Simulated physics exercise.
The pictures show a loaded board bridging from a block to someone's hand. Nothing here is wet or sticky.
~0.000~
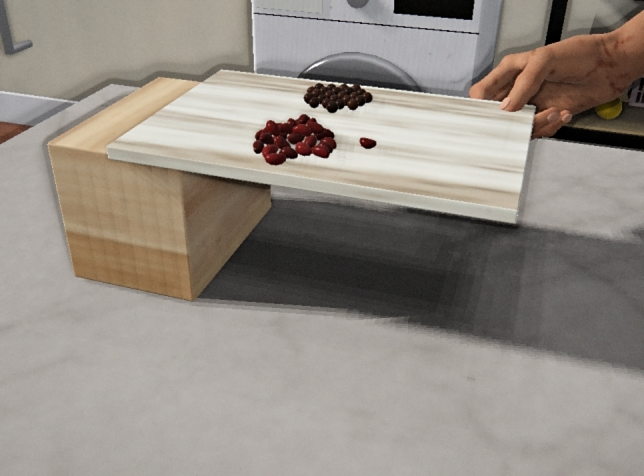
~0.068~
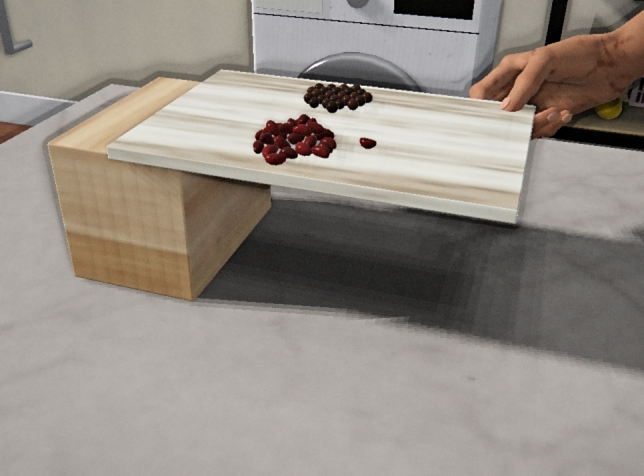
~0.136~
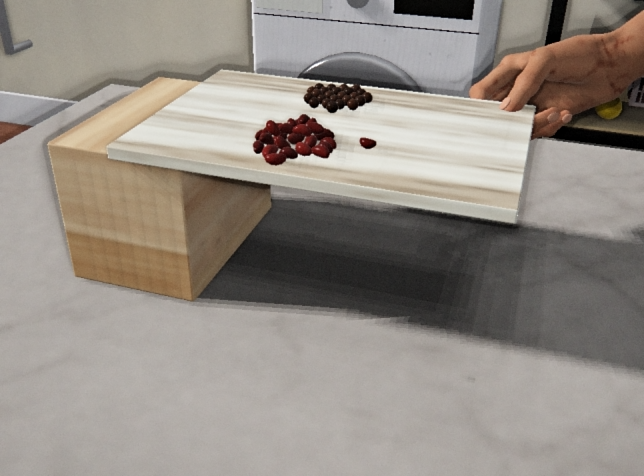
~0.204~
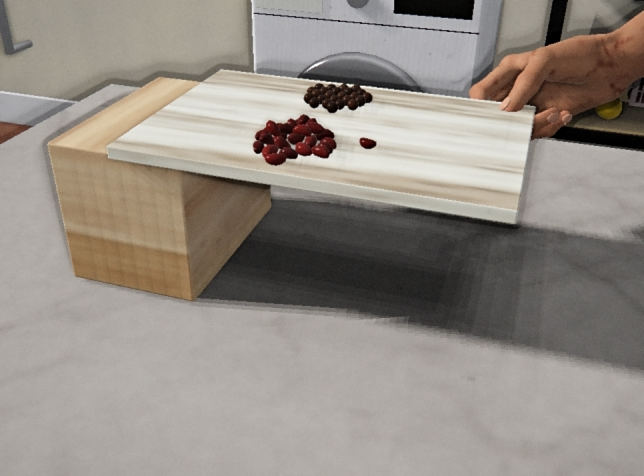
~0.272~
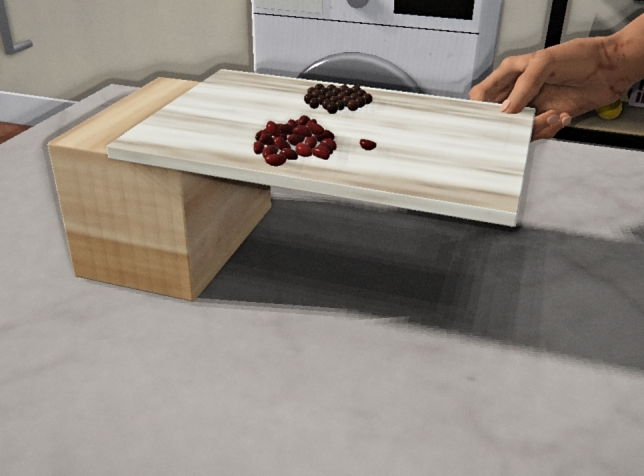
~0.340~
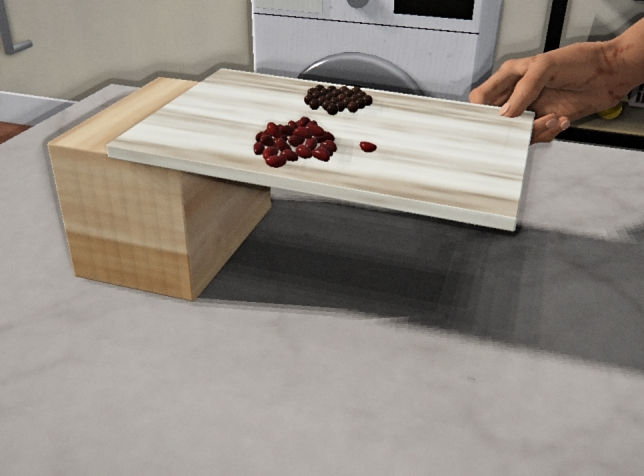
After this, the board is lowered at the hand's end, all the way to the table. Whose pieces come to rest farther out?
Farther out at the end: The far one.
By 0.69 s, board sloping at 10°; near batch every one still on the board; far batch every one still on the board.
By 1.13 s, board sloping at 23°; near batch every one still on the board; far batch mostly less than half a board's length out.
By 1.60 s, board resting at 32°; near batch mostly at the foot of the board; far batch mostly one to two board lengths out.
When it is over (3.5 s), board resting at 32°; near batch mostly less than half a board's length out; far batch mostly more than two board lengths out, roughly a third gone off the table; the far batch has gone farther.
